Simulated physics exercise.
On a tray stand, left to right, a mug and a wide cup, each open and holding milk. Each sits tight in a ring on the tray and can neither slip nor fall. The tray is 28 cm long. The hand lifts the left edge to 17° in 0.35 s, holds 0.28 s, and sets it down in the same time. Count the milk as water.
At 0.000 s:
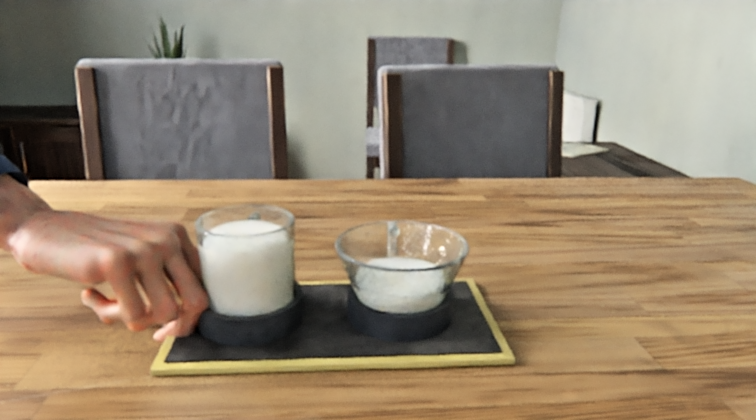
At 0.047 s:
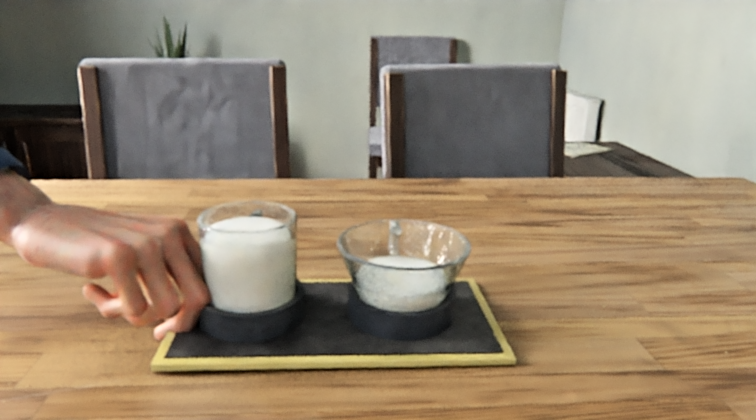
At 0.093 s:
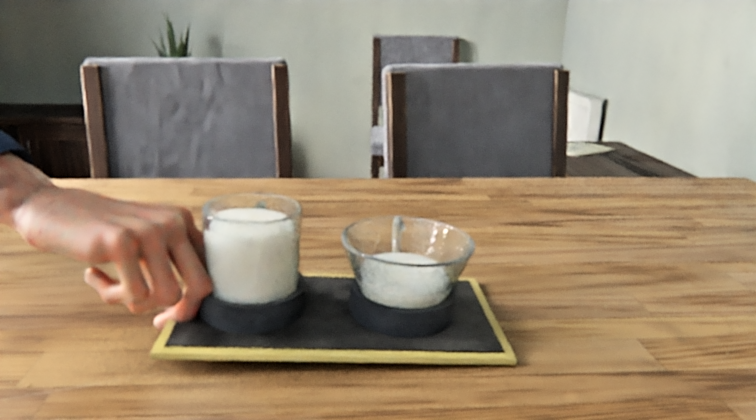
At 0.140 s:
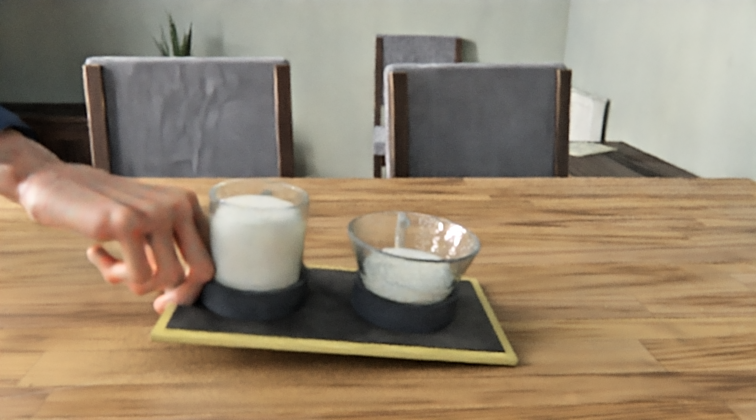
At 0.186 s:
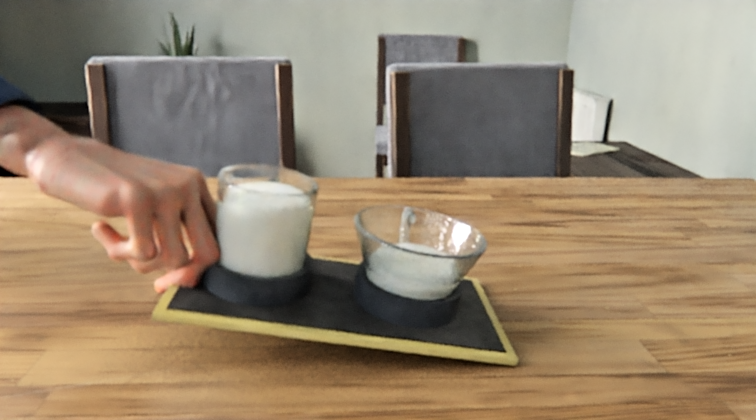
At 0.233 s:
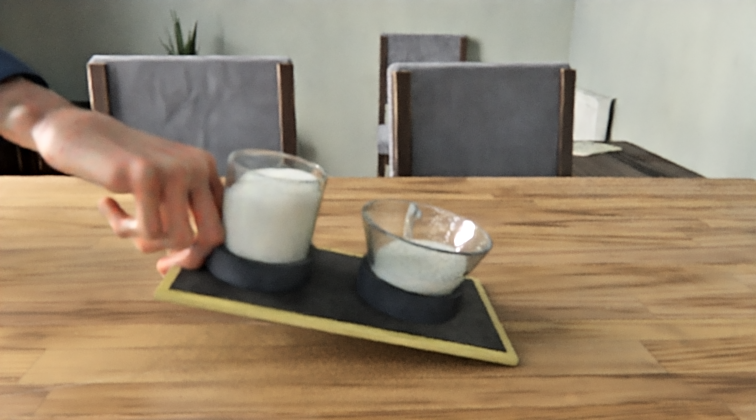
To begin with, a hand grips the left end of a dark, yellow-edged tray lying flat on a wooden table, holding a glass and a wide glass cup of milk. The hand then raises that end steadily, tilting the tray and both containers rightward while the right end stays on the table.
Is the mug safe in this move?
The mug slops over.
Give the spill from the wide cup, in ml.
About 0 ml.
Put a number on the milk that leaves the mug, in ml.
Close to 6 ml.
After 0.48 s the slope is 17°; losses from the left are 3, 0 ml.
After 0.73 s the slope is 14°; losses from the left are 6, 0 ml.
After 0.98 s the slope is 0°; losses from the left are 6, 0 ml.
After 1.23 s the slope is 0°; losses from the left are 6, 0 ml.
In the end losses from the left are 6, 0 ml.
